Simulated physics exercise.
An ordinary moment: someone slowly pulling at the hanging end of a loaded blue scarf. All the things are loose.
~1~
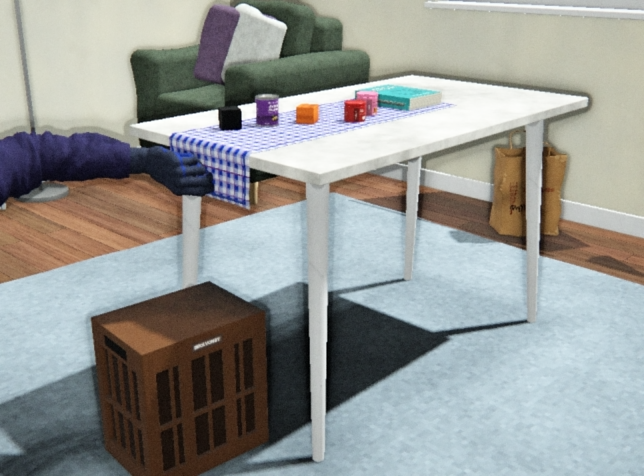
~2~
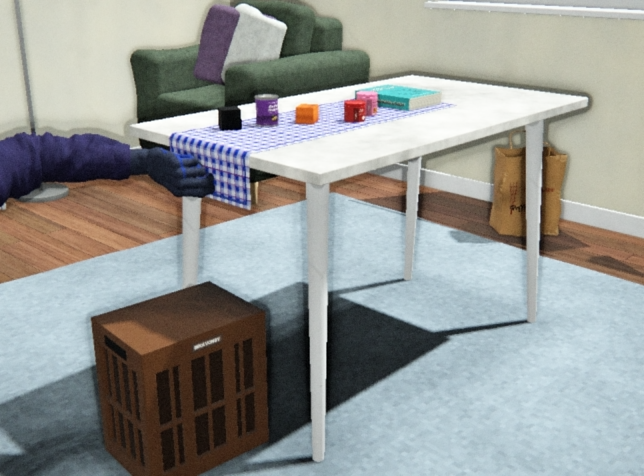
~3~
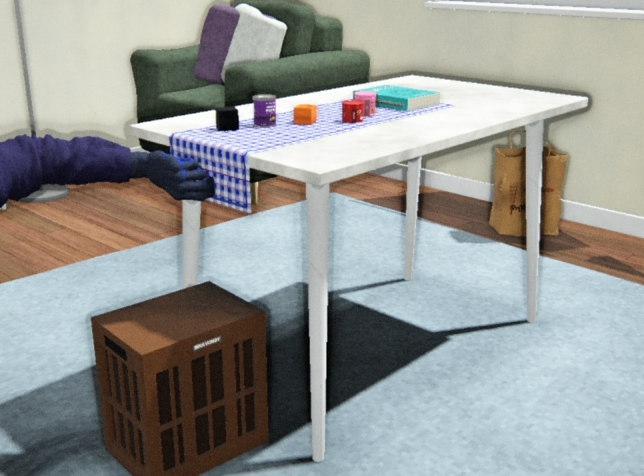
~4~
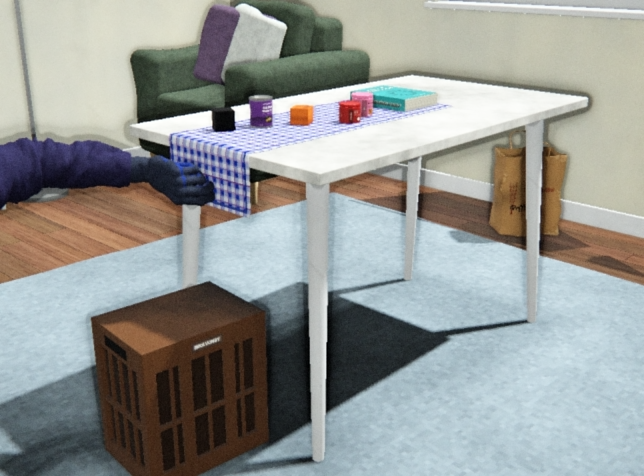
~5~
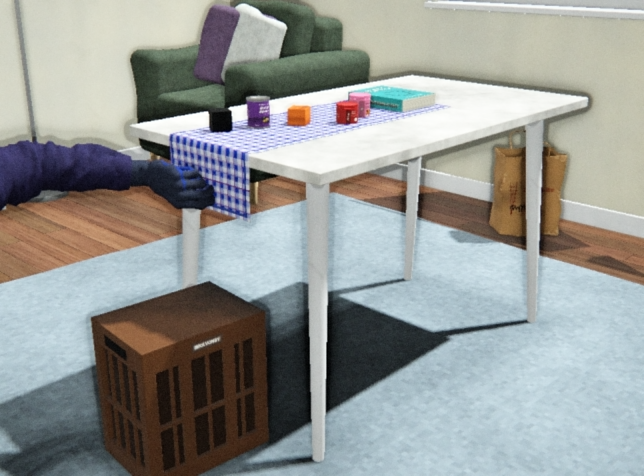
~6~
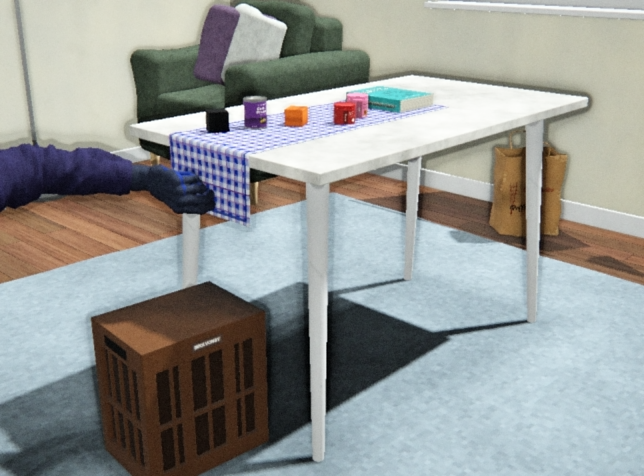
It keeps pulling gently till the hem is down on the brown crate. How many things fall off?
Over the edge go two.
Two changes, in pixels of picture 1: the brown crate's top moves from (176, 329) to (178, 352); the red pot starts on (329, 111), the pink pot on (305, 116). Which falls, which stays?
The red pot does not fall; the pink pot holds on.
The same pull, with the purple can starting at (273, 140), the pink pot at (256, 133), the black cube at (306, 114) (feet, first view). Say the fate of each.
The purple can falls; the pink pot goes over; the black cube keeps its place on top.
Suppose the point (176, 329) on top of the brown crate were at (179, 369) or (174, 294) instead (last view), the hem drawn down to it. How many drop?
Over the edge go 3 and 1.
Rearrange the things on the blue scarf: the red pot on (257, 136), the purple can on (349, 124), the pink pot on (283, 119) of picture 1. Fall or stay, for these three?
The red pot tumbles off, the purple can does not fall, the pink pot holds on.
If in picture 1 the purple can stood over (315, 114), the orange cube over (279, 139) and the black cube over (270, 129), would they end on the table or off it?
The purple can does not fall; the orange cube comes down; the black cube comes down.
A little later, hem near (211, 252); all still up.
Next, hem on the crate; black cube and purple can gone.
When it is over, hem on the crate; black cube and purple can gone. The table loses two.
